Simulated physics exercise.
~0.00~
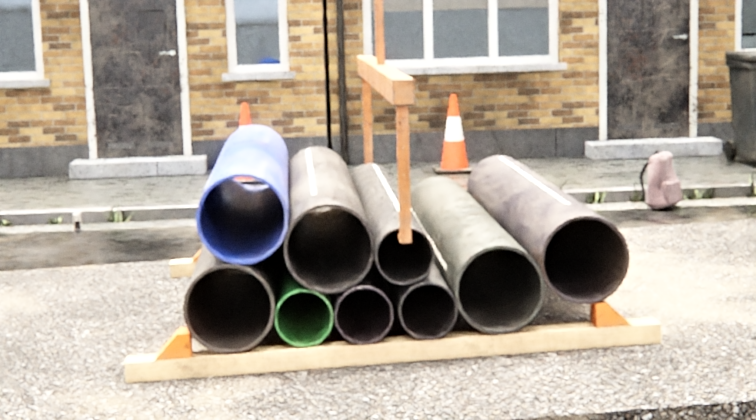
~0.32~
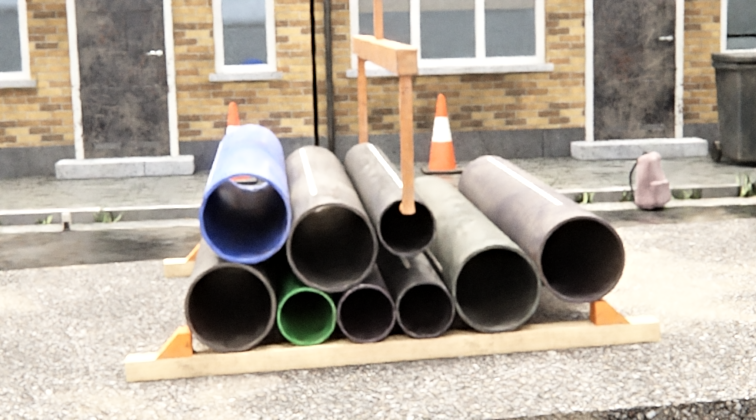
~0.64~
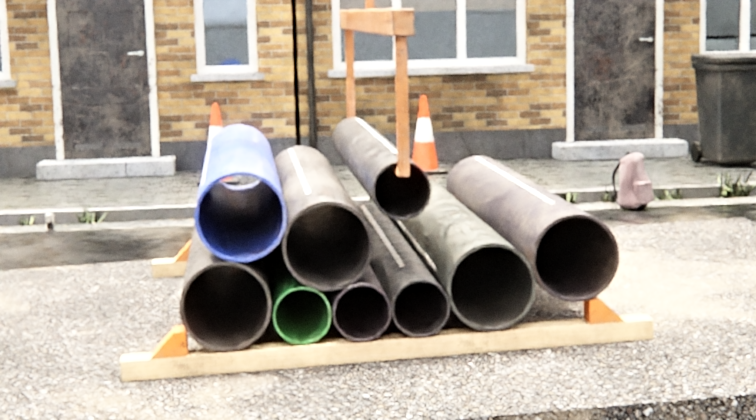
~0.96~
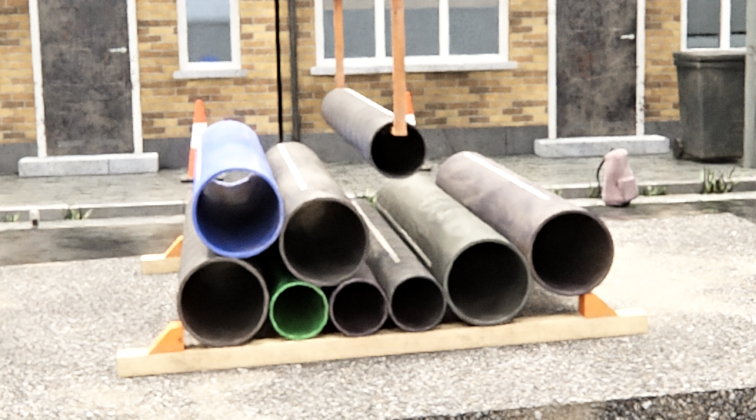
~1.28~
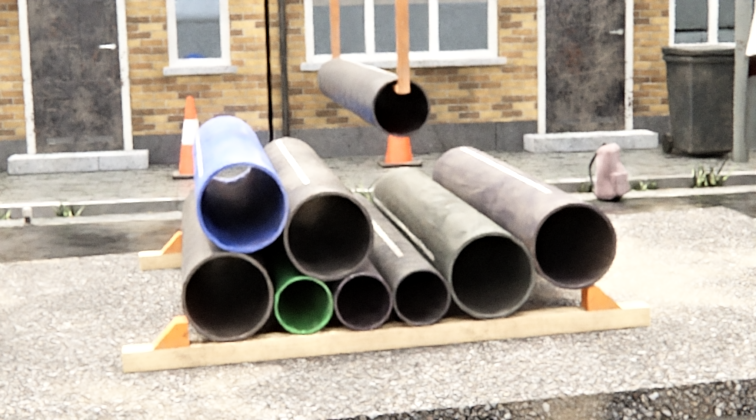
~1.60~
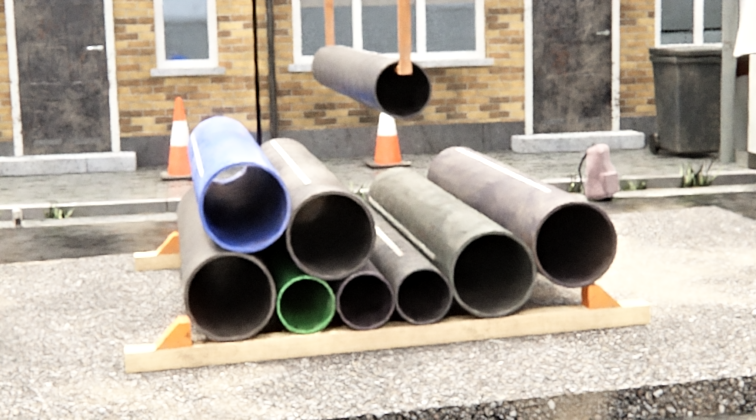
A dark pipe was lifted from the top middle of a stack by a wooden-looking frame hooked to its ends, rising clear and hanging above the pile, while the blue and green pipes and all the others stayed put between the orange chocks.
